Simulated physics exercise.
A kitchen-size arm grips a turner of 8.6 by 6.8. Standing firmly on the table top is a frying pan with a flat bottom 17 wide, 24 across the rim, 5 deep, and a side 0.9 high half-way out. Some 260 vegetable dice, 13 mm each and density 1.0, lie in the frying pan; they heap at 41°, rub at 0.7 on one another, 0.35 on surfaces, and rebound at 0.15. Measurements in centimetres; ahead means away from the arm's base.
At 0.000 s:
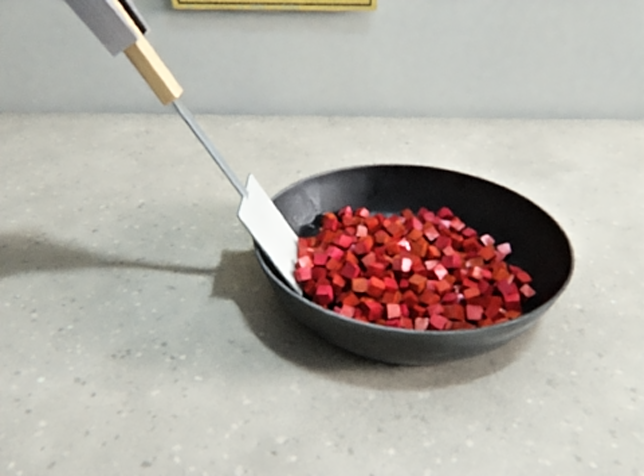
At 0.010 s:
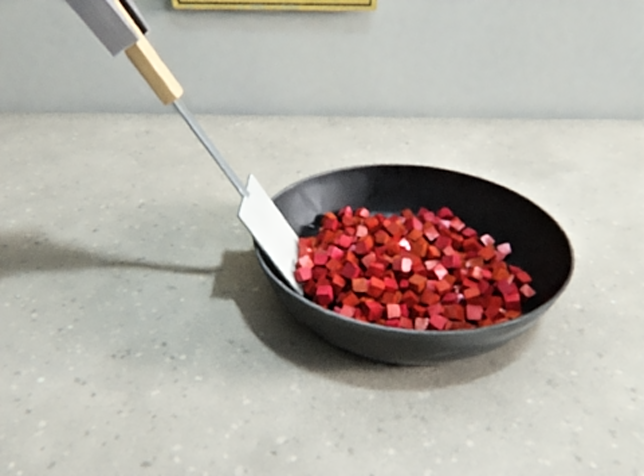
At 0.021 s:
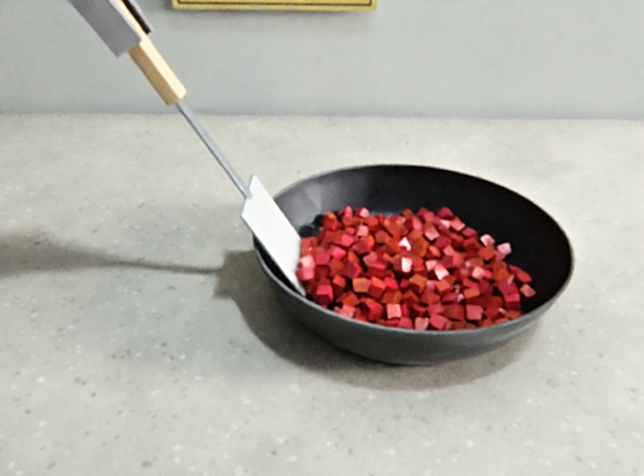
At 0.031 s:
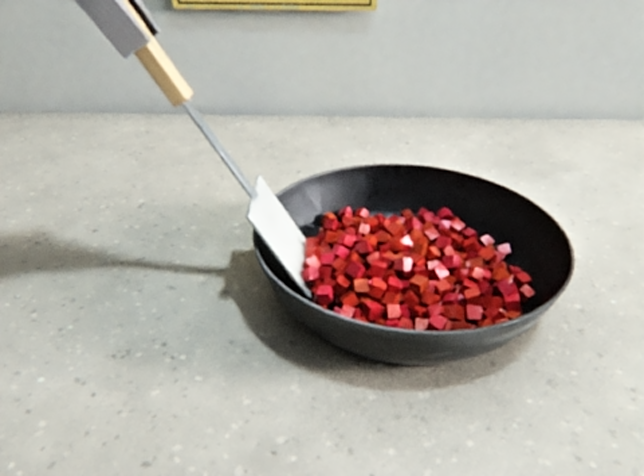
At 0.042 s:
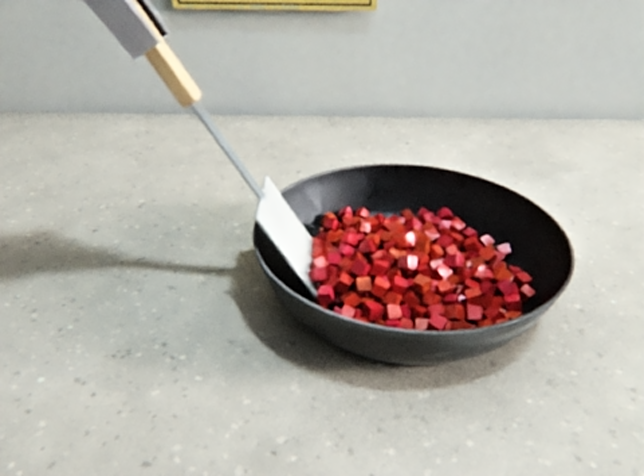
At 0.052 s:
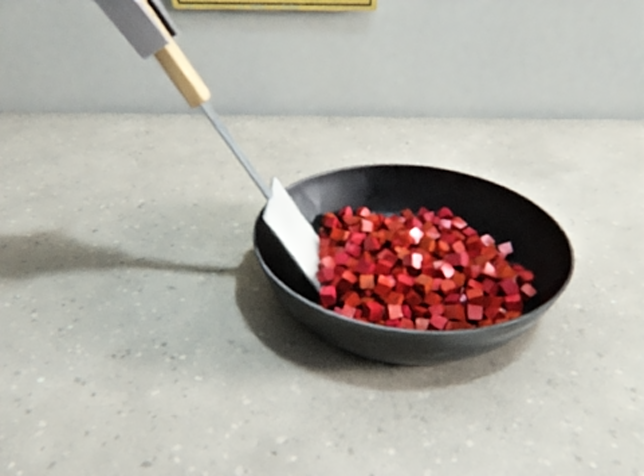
Red vegetable dice heaped in a dark frying pan, a robotic arm's turner pressing slowly rightward into their left edge.
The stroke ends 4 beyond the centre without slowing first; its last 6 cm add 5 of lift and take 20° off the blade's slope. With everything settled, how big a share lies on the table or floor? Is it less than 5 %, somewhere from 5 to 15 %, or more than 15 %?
It is less than 5 %.
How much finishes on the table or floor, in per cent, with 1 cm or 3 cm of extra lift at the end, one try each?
Near 0 and 0 percent respectively.
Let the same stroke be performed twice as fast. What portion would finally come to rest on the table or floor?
Then roughly 10 percent.
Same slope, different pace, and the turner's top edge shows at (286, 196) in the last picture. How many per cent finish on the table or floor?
Estimate: Close to 5 %.
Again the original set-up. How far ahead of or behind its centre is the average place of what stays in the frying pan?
Ahead of centre, near 4.0 centimetres.
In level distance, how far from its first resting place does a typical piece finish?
I'd guess close to 3 centimetres.
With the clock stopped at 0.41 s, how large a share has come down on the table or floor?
0 per cent.
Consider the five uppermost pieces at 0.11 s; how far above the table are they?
Some 4 cm.
After 0.11 s, sloping 59°, highest piece 5 above the table; 265 in the frying pan.
After 0.18 s, sloping 49°, highest piece 7 above the table; 265 in the frying pan.
After 0.41 s, sloping 39°, highest piece 6 above the table; 264 in the frying pan, 1 on the table or floor.
After 1.46 s, sloping 39°, highest piece 6 above the table; 264 in the frying pan, 1 on the table or floor.
At rest, 264 in the frying pan, 1 on the table or floor. That is 0 % on the table or floor.
